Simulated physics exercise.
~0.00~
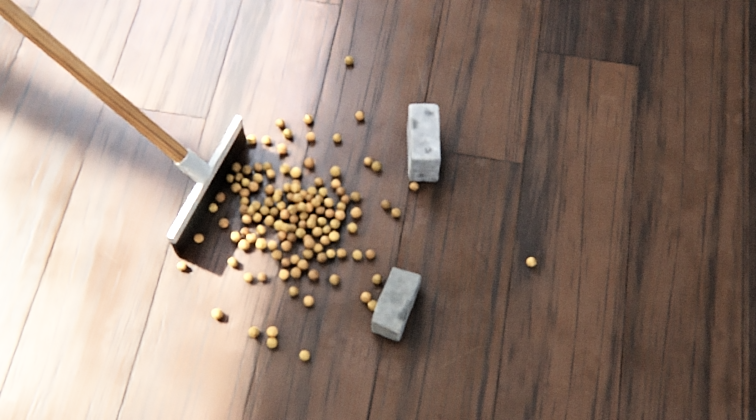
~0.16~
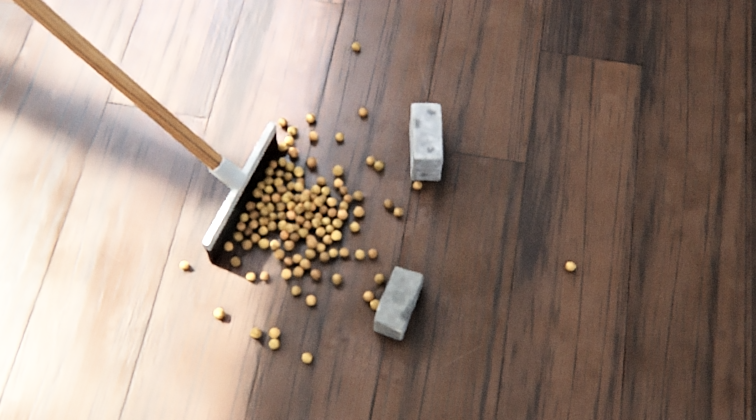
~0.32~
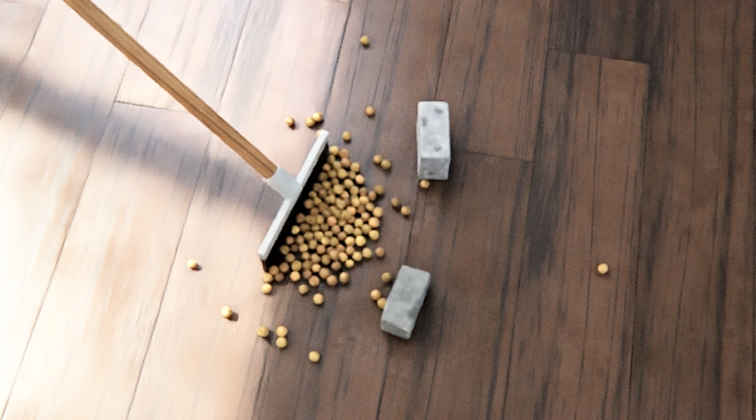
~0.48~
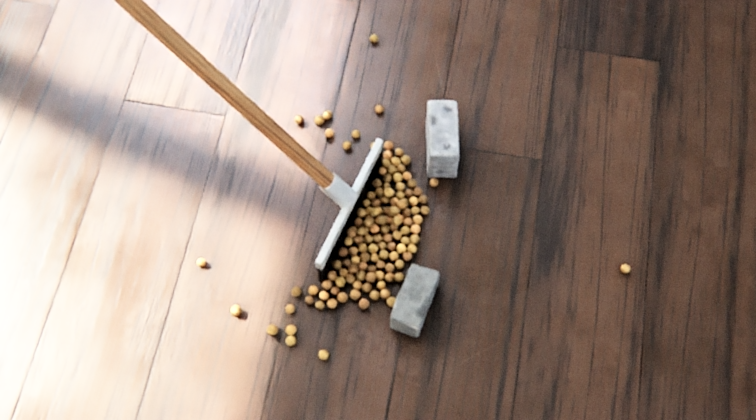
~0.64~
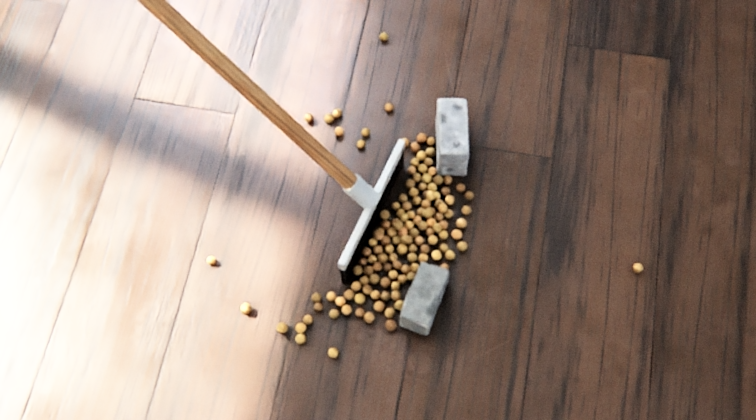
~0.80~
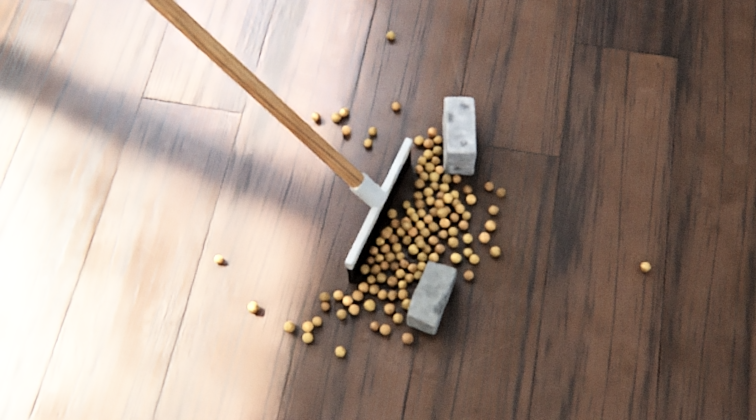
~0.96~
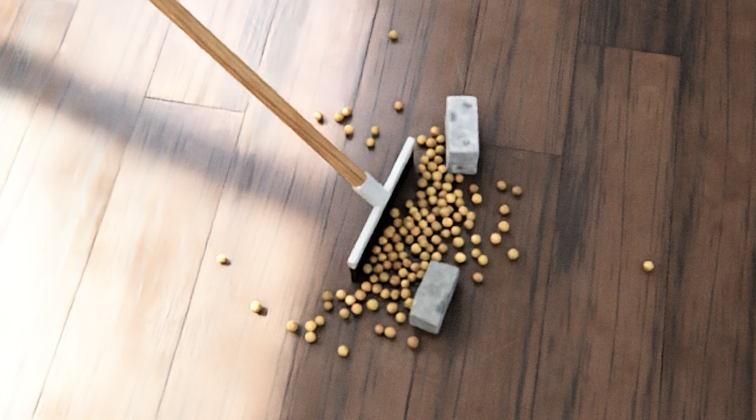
On a dark wooden plank floor with bright light falling across its left side, a squeegee with a wooden handle and a pale blade stands beside a loose scatter of small tan beads. The blade pushes right, gathering the beads into a dense pile, while a few strays stay behind. It drives the pile toward two gray blocks, and some beads spread around the lower end of the blade. As the squeegee slows and stops, several beads roll through the gap. Most end up heaped between the blade and the blocks.
